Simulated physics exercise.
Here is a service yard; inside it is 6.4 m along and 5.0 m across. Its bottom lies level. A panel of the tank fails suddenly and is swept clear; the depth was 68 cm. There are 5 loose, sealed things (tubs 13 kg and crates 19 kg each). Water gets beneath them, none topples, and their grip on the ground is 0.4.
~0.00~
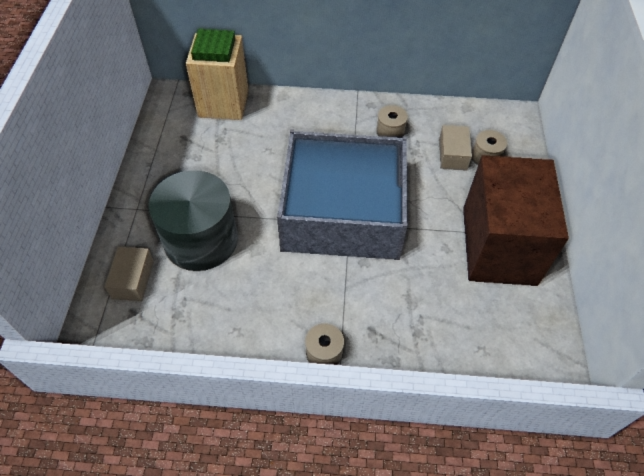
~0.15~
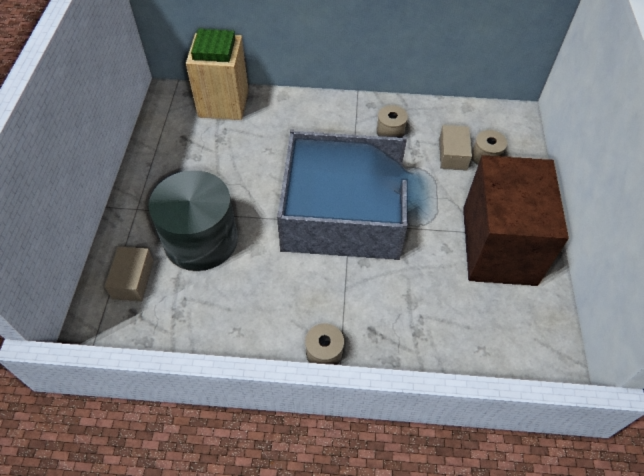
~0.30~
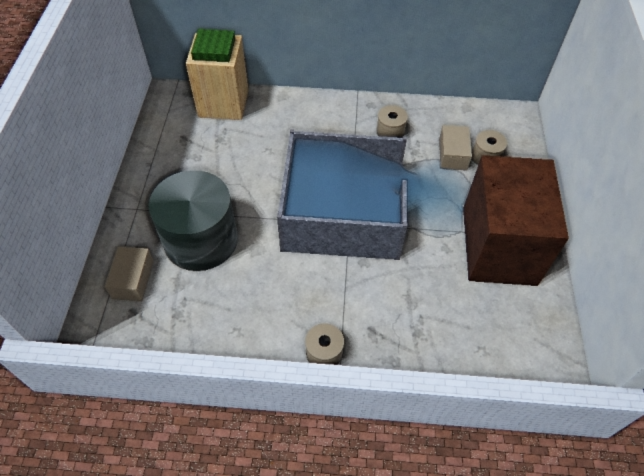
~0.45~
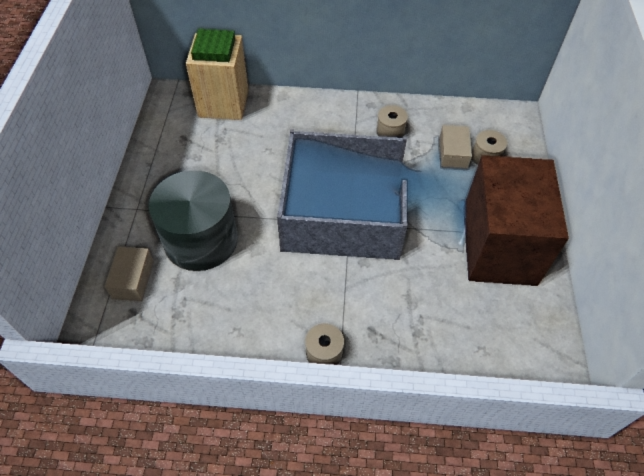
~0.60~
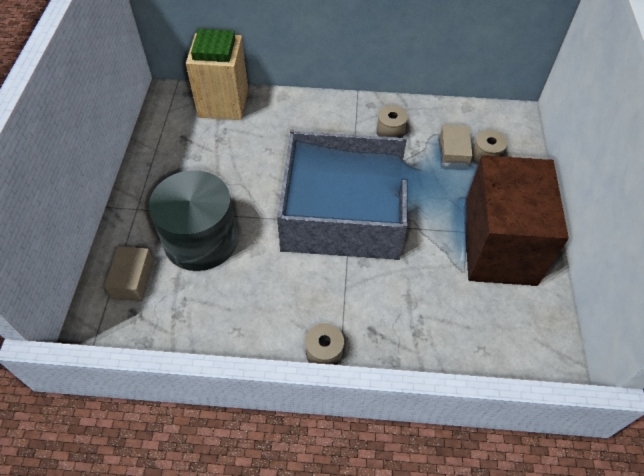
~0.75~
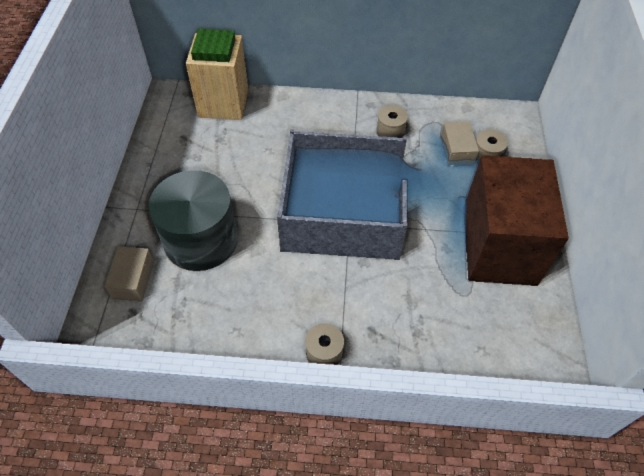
Water burst through the right side of a square blue pool in a walled yard, spread across the pale floor to the big rusty-brown block, and nudged a small tan box slightly.
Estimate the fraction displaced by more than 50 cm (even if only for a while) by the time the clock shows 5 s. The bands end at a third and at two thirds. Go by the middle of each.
Share: From one to two thirds.
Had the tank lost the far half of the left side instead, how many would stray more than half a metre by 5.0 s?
Then 0.
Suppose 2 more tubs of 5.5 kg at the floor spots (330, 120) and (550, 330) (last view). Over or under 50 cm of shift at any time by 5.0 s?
In that order: Past it, past it.
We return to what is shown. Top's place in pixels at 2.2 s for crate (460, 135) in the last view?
Near (499, 100).
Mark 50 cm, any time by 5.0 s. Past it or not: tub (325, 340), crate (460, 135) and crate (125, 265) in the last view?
In that order: Short of it, over, under.
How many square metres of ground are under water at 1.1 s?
About 7.5 m2.
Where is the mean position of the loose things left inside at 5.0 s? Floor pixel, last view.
At about (299, 200).
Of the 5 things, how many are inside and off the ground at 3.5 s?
I count 2.
After 1.1 s 0 of 5 are over 50 cm from their spots; 0 afloat.
After 2.2 s 2 of 5 are over 50 cm from their spots; 2 afloat.
After 3.5 s 2 of 5 are over 50 cm from their spots; 2 afloat.
After 5.0 s 3 of 5 are over 50 cm from their spots, and 3 have been at some point; 1 afloat.
